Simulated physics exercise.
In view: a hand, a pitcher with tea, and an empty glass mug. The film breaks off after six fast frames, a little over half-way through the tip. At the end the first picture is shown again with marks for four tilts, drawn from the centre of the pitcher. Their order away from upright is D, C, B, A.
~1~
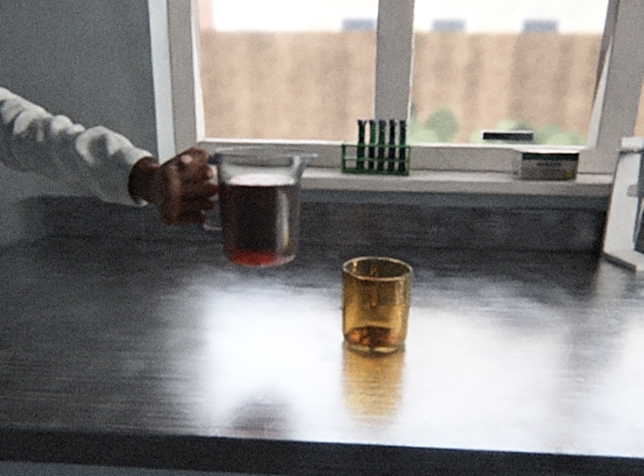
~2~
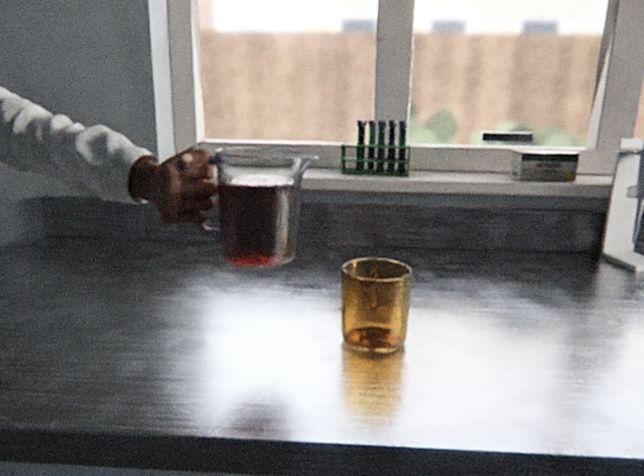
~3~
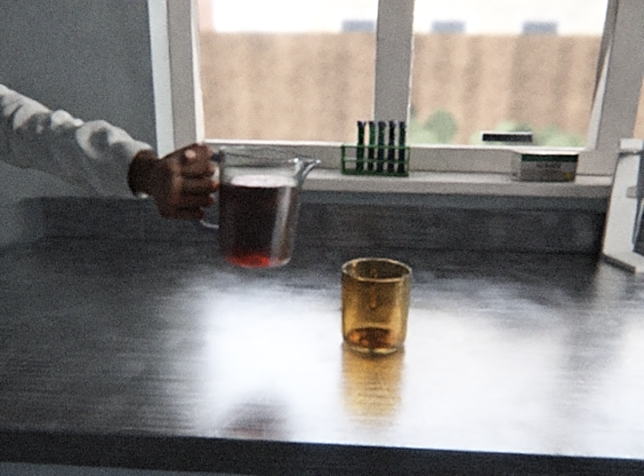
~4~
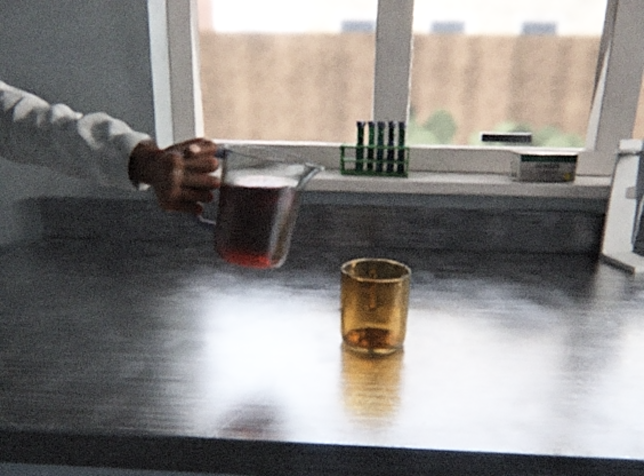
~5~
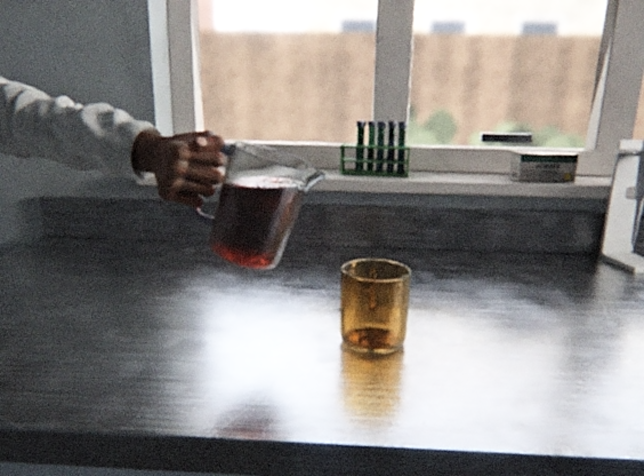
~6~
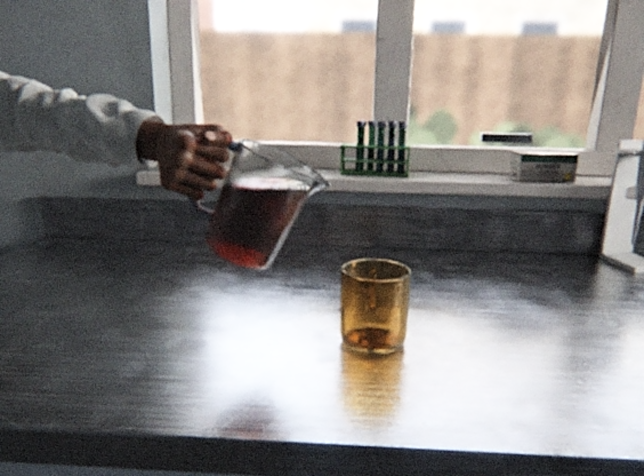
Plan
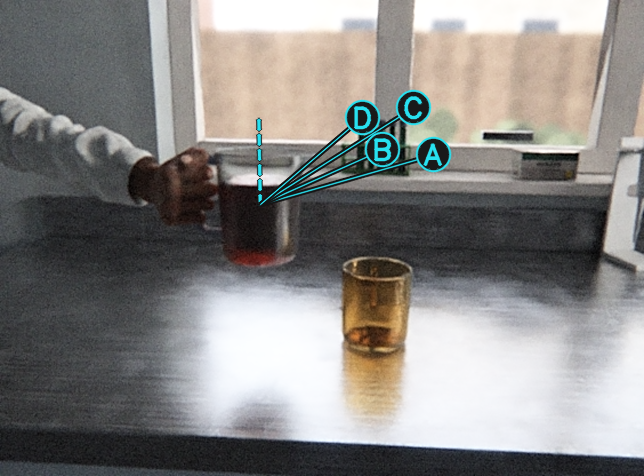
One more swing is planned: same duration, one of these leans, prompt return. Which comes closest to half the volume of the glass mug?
Mark B.
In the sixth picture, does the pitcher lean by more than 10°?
Yes.
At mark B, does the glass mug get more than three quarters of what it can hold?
No.
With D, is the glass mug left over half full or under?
Under.
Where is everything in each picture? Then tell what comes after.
Upright, lip at (315, 155); rim of the glass mug round (377, 267); nothing has left yet, in the first frame.
Upright, lip at (316, 157); nothing has left yet, in the second frame.
Tipped about 5°, lip at (319, 162); nothing has left yet, in the third frame.
Tipped about 10°, lip at (322, 168); nothing has left yet, in the fourth frame.
Tipped about 17°, lip at (327, 176); nothing has left yet, in the fifth frame.
Tipped about 24°, lip at (330, 185); nothing has left yet, in the sixth frame.
In cyan, A at (417, 159); B at (367, 156); C at (399, 116); D at (349, 128).
Choosing A, the glass mug ends with about 64 % of what it can hold; 3 % of the tea is spilt.
Choosing B, the glass mug ends with about 48 % of what it can hold.
Choosing C, the glass mug ends with about 30 % of what it can hold.
Choosing D, the glass mug ends with about 18 % of what it can hold.
